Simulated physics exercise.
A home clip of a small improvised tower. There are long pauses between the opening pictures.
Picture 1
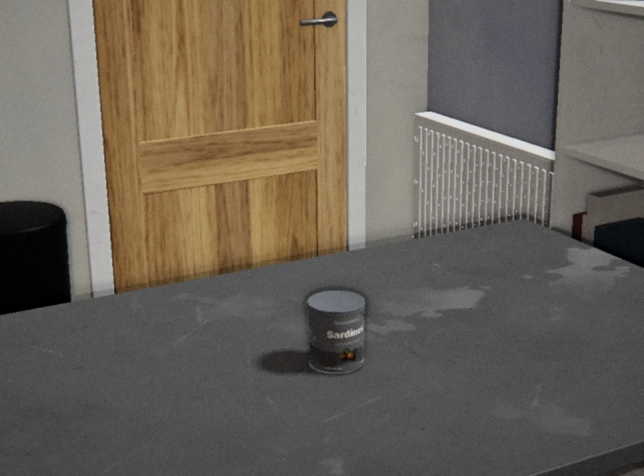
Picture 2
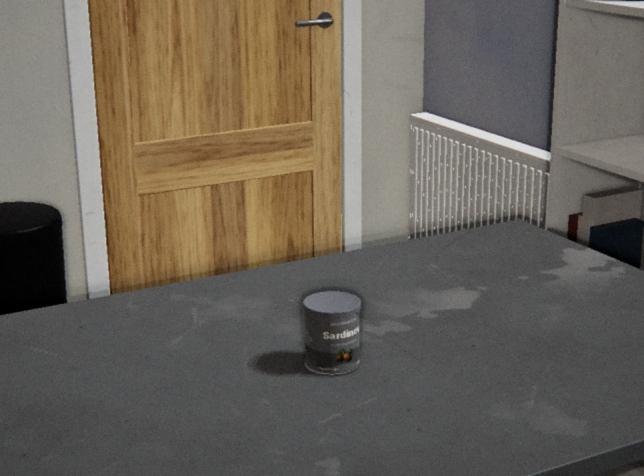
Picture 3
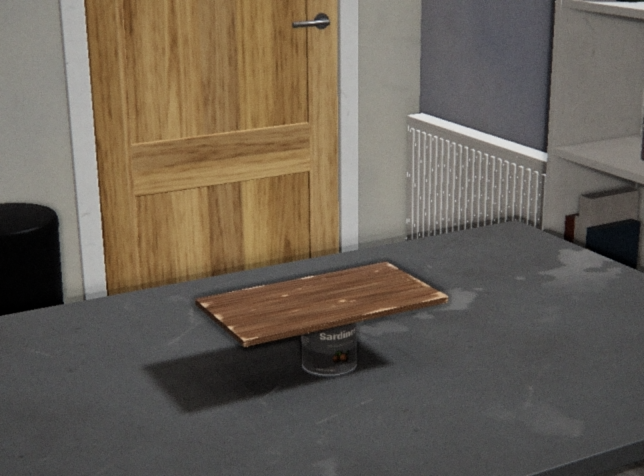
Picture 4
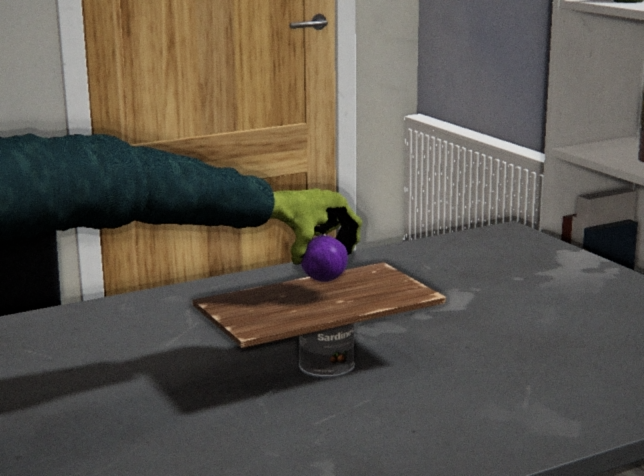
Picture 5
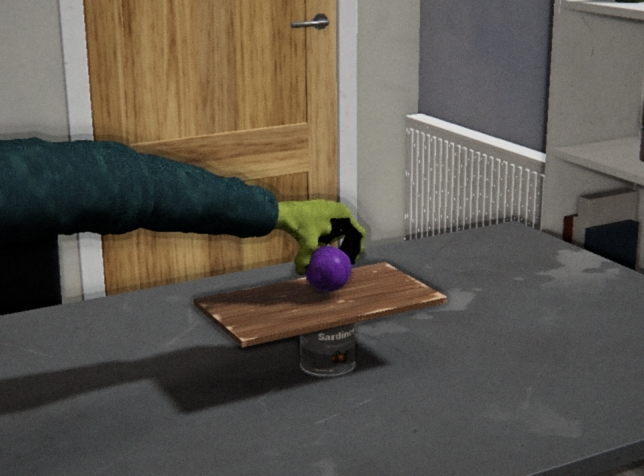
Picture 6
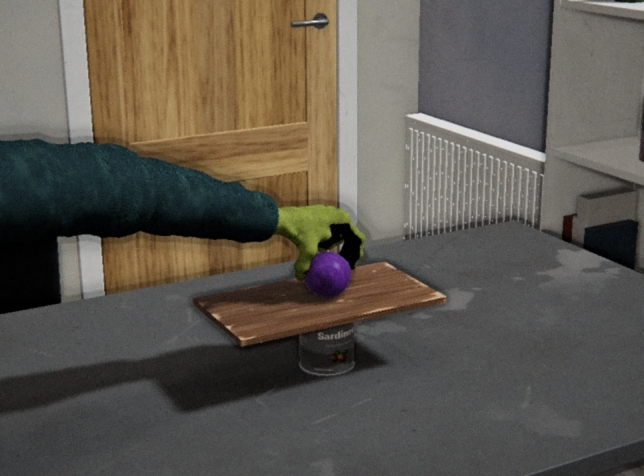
A green-gloved hand lowers a purple onion onto a brown board resting on a can.
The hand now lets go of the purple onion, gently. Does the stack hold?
In the end the stack keeps its balance.
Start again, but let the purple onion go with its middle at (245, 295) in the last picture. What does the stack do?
Then it gives way.
Then, 0.60 s after the last picture, nothing has stirred.
Then, 1.30 s after the last picture, purple onion resting near (327, 274).
Then, 2.10 s after the last picture, things are still on the move.
At rest, all 3 in place. Seen from the same camera at the end, purple onion near (327, 274). The stack holds.
